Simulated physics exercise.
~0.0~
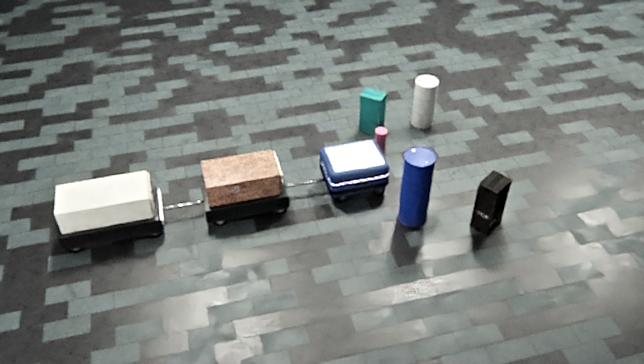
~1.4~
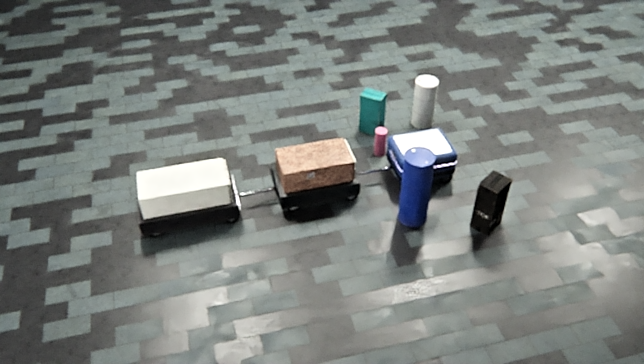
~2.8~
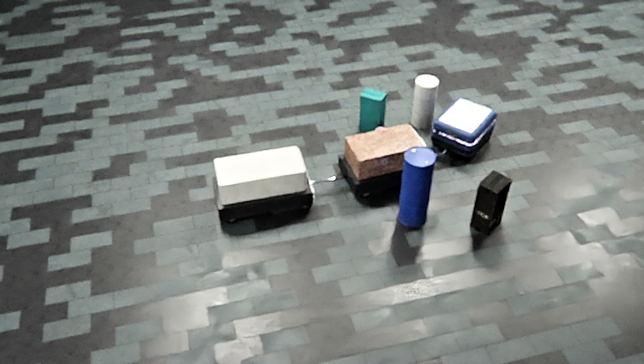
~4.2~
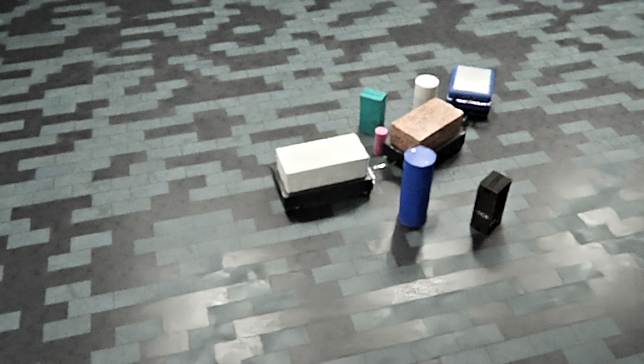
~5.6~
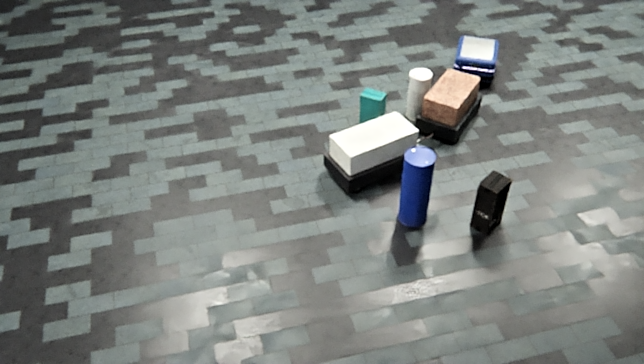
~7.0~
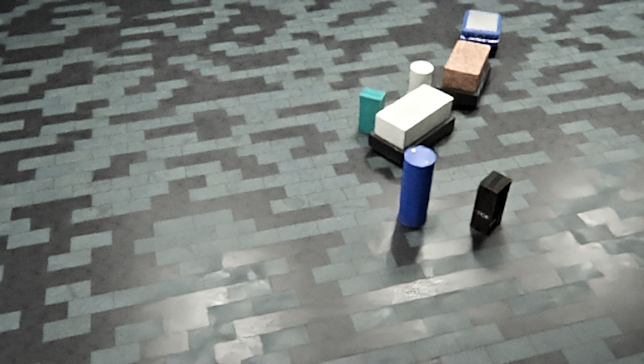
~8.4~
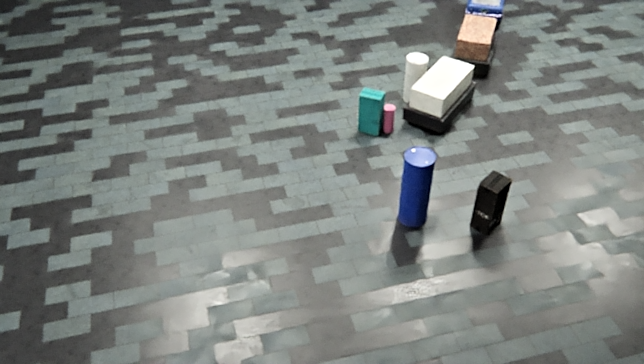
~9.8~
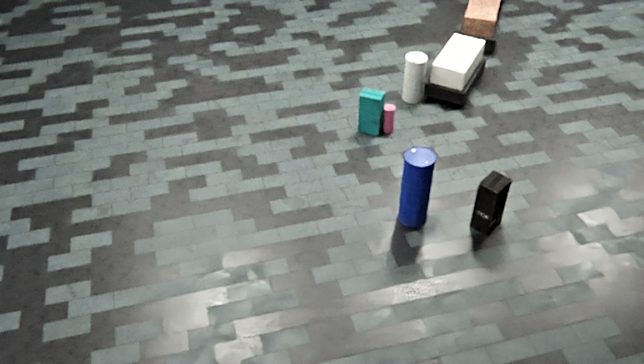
The footage shows a small blue and white tug towing two loaded carts rightward between upright objects, then curving left and away toward the top, leaving view as the carts trail behind; the white drum and pink canister end slightly shifted but upright, the other objects still standing.
